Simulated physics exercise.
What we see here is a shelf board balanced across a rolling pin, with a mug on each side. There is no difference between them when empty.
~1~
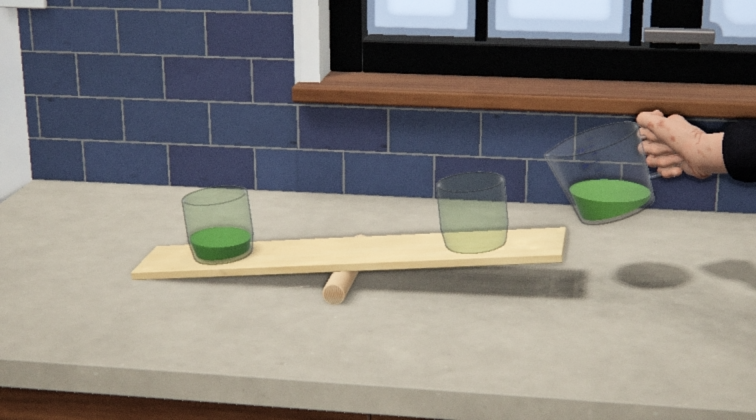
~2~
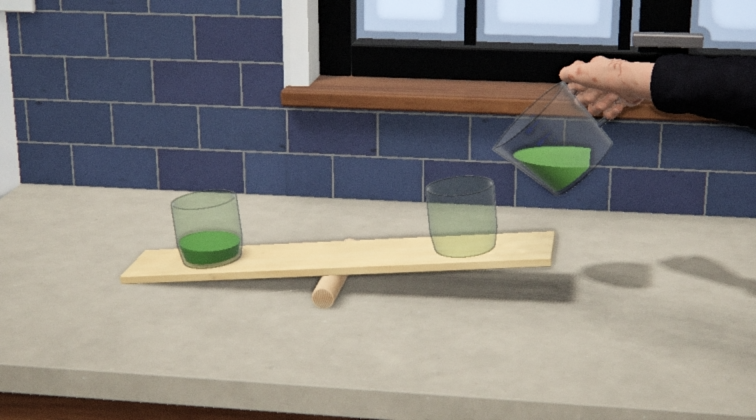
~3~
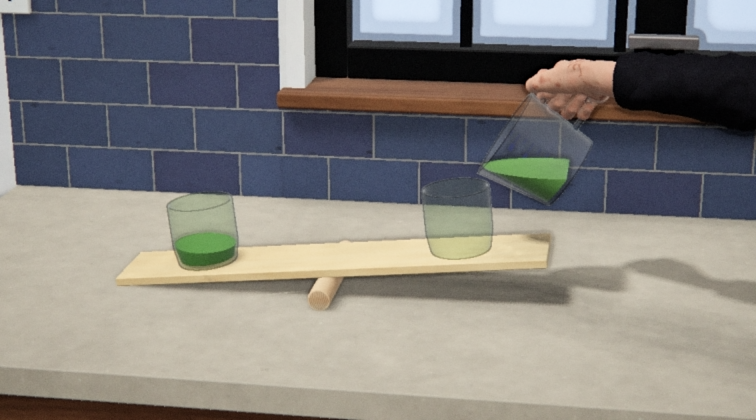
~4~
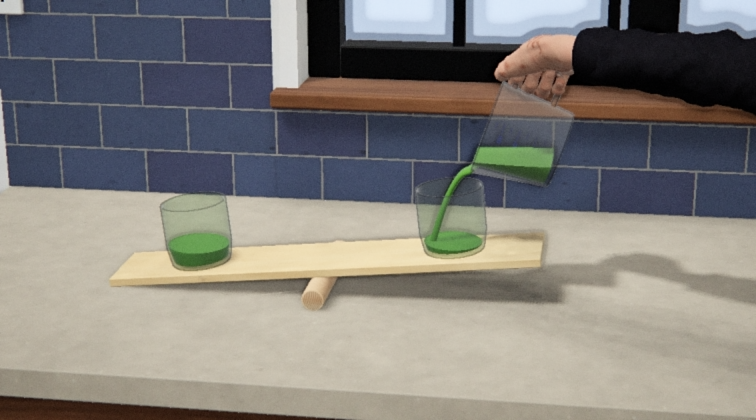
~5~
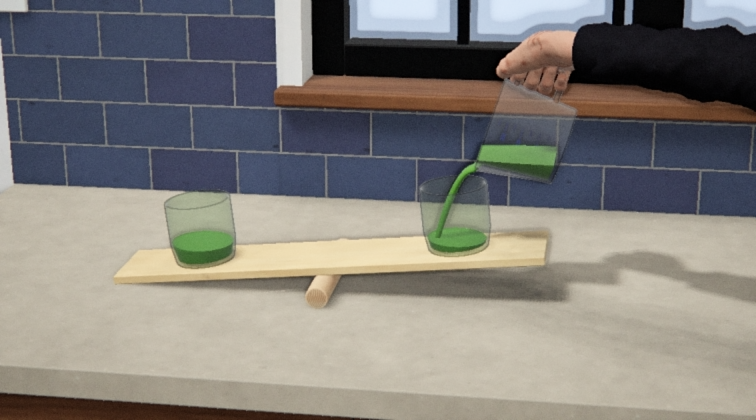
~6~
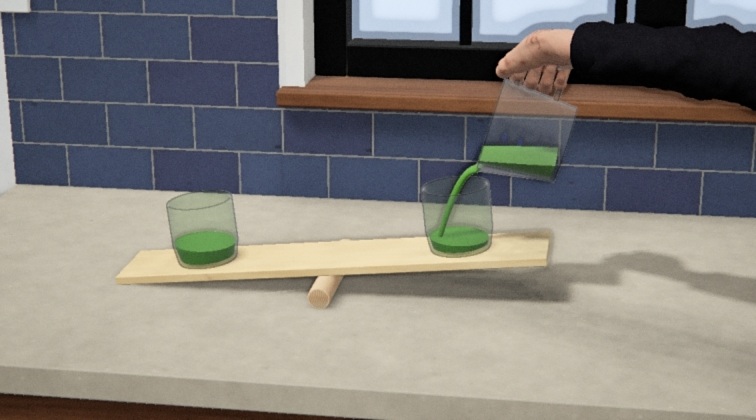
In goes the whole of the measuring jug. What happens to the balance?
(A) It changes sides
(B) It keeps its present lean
It changes sides (A).
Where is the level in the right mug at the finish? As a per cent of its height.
Reading: Roughly 35 percent.
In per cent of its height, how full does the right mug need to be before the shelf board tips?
Tipping level: Near 20 per cent.
Soon after, the right mug is about a quarter full; the shelf board has swung over, and that end is down.
Later, the right mug is about a third full; the shelf board has swung over, and that end is down.
In the end, the right mug is about a third full; the shelf board has swung over, and that end is down.
